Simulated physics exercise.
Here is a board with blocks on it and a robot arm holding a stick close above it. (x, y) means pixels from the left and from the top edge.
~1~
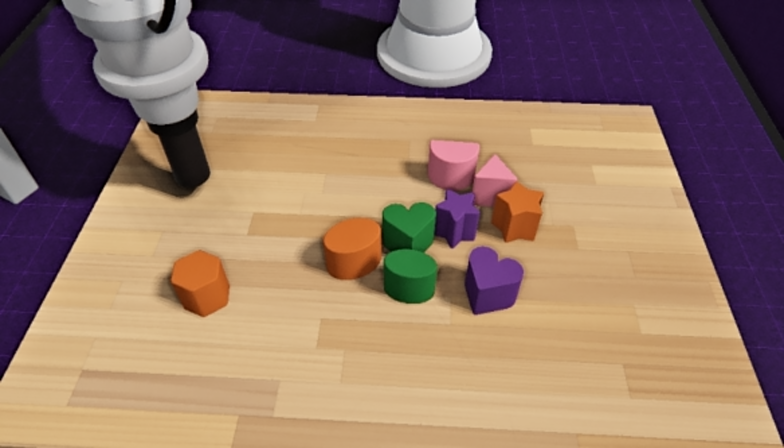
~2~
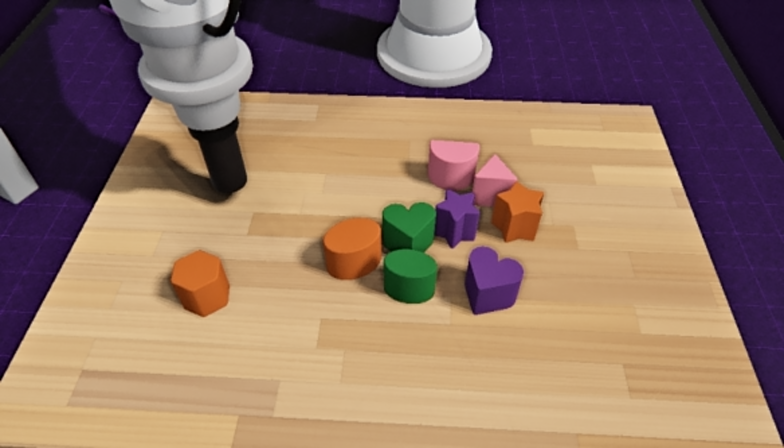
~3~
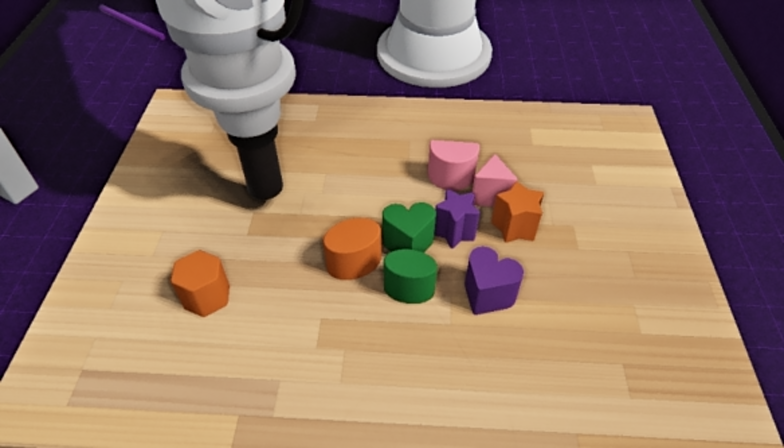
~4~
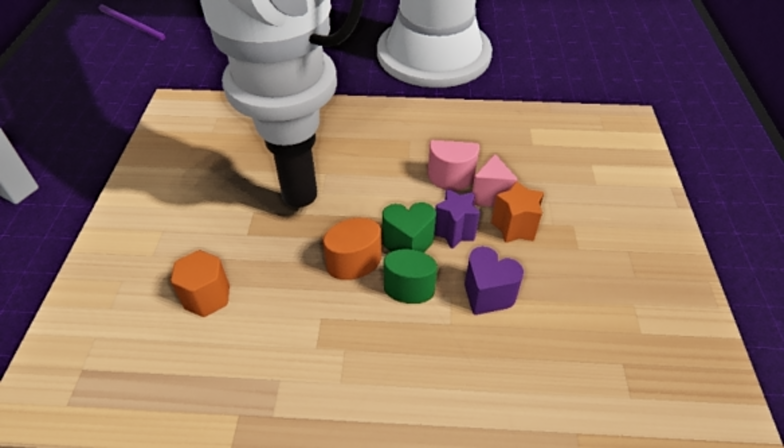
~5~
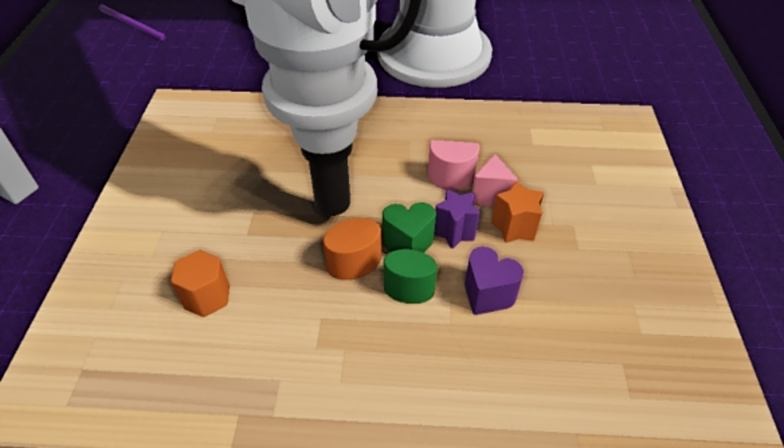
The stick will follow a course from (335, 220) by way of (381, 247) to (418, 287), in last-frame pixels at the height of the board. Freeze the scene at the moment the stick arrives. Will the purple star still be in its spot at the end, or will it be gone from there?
It is moved from its place.
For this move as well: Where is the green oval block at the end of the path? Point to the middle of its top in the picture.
I'd place it at (424, 292), taking the centre of its top.
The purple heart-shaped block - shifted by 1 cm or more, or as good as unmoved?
The block stays on its spot.
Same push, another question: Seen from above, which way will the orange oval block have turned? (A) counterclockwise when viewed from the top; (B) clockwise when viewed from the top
I choose B.
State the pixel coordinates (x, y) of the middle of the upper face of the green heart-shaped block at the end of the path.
The top centre is at (452, 232).
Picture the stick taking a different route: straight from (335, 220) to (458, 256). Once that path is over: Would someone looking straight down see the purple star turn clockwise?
My answer is no.
The first path, step by step. One third of the way, stick at (367, 222); orange oval block at (356, 240), turned 20° clockwise.
Two thirds of the way, stick at (395, 244); orange oval block at (364, 254), turned 75° clockwise; green heart-shaped block at (442, 225), turned 40° anticlockwise; green oval block at (414, 270), turned 30° anticlockwise; purple star at (469, 202).
At the end, stick at (419, 272); orange oval block at (365, 255), turned 80° clockwise; green heart-shaped block at (452, 232), turned 80° anticlockwise; green oval block at (424, 292), turned 15° anticlockwise; purple star at (470, 202); purple heart-shaped block in place.
